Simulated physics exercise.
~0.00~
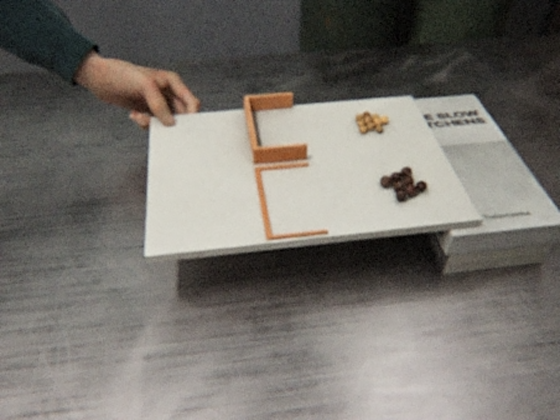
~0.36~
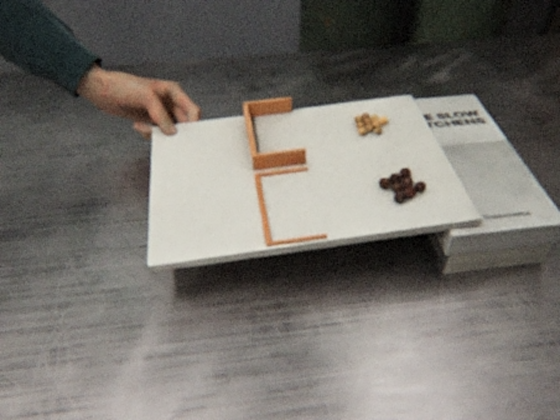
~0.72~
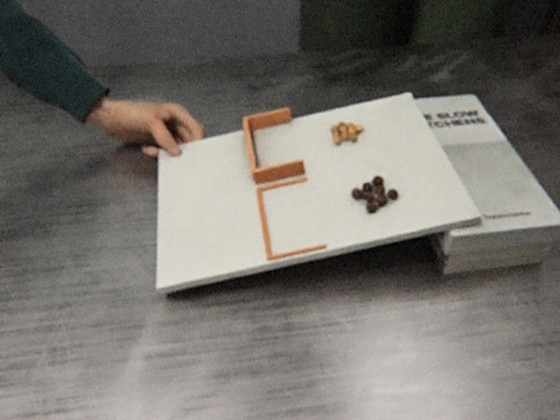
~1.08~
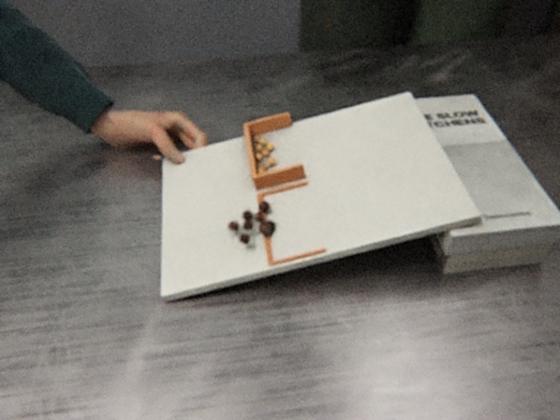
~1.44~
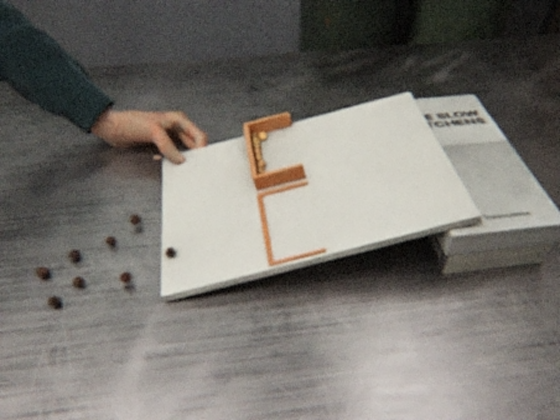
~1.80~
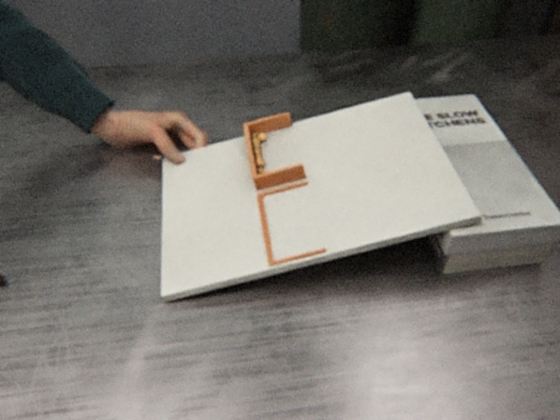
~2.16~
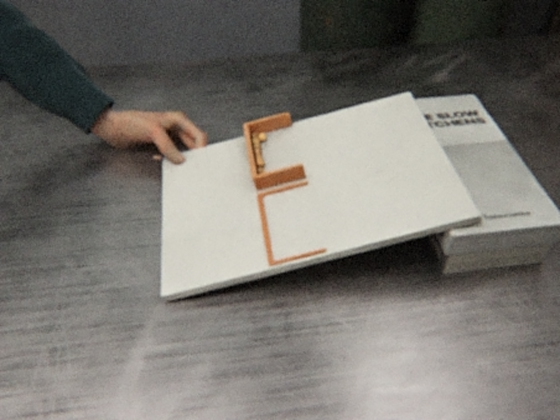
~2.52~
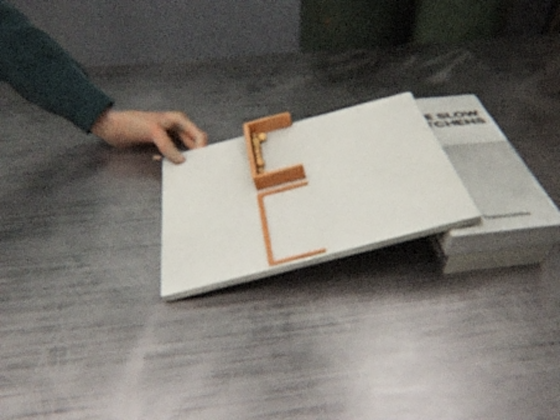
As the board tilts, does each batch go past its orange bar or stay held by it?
The dark pieces nearer the viewer go past their low bar and roll off the board. The yellow pieces farther back end up resting against their taller bar.
